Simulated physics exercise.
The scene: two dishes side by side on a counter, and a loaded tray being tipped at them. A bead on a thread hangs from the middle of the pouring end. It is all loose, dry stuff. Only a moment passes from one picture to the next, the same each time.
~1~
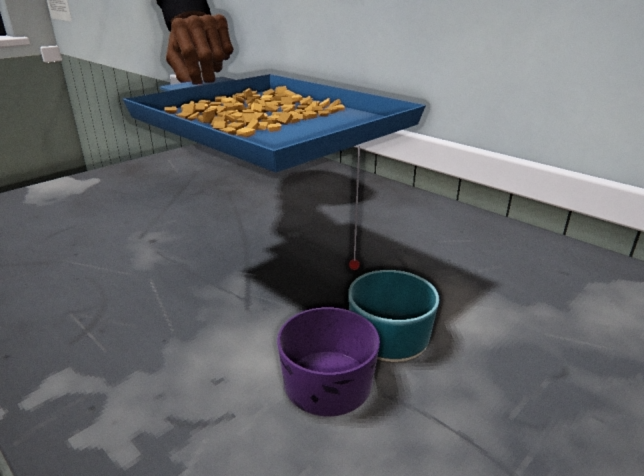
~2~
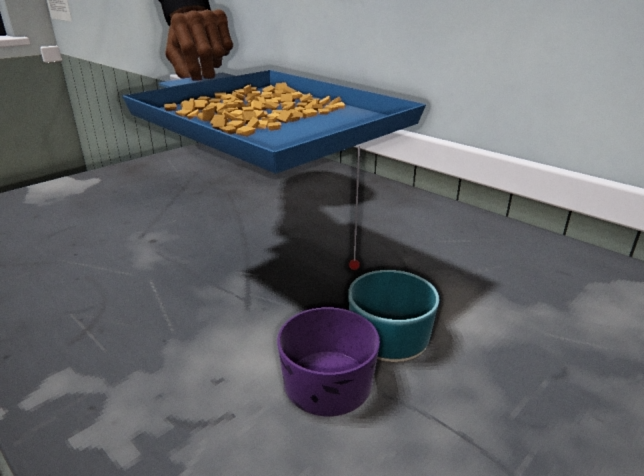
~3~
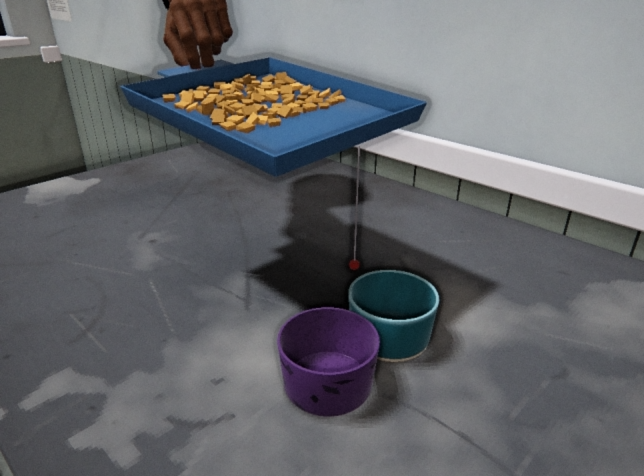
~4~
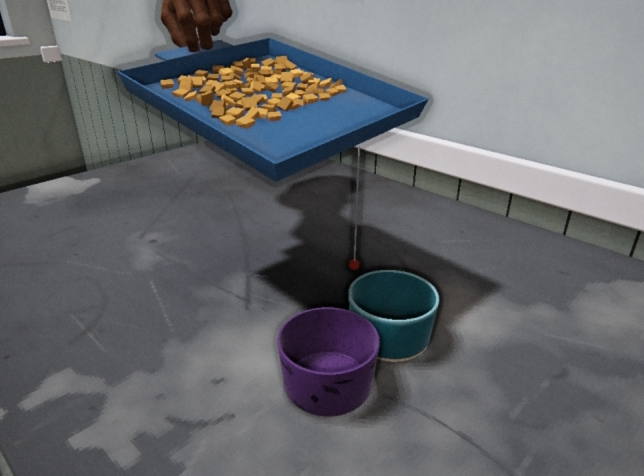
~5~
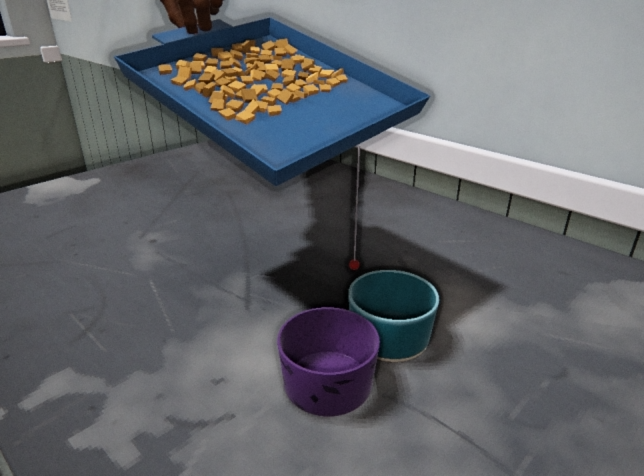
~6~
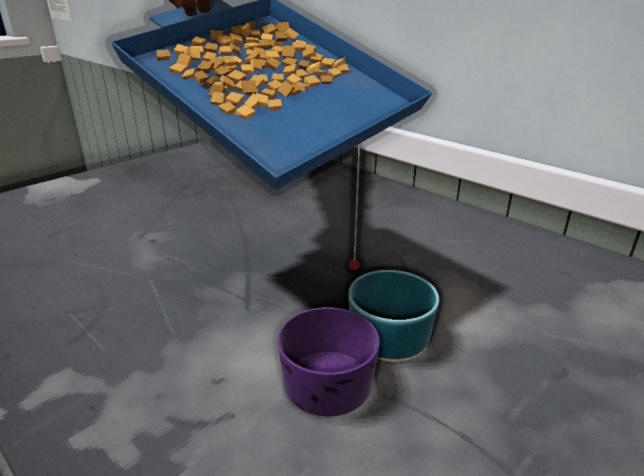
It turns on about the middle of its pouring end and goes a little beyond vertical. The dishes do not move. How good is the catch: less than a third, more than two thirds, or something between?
Caught overall: Between a third and two thirds.
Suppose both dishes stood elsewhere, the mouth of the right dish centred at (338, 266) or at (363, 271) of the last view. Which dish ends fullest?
In turn: The dish on the left; the dish on the left.
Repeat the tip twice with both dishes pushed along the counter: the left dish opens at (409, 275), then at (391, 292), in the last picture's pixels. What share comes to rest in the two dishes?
About 0 and 0 per cent.
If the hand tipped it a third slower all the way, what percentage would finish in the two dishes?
Near 50 %.
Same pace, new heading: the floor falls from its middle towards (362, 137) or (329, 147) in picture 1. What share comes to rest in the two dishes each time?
About 30 and 80 per cent.
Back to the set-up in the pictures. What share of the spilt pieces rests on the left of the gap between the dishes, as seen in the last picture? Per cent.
Near 90 %.
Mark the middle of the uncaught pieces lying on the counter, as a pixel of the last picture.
Close to (280, 354).
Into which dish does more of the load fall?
The winner is the dish on the left.
Soon, tray tipped steeply; most on the tray; about a quarter in the air.
A while on, tray tipped past a quarter turn; a small part on the tray; about a third in the left dish; about a quarter outside both; about a third in the air.
Towards the end, tray tipped past a quarter turn; about a third in the left dish; a stray few in the right dish; about half outside both.
Finally, tray tipped past a quarter turn; about a third in the left dish; a stray few in the right dish; about half outside both.
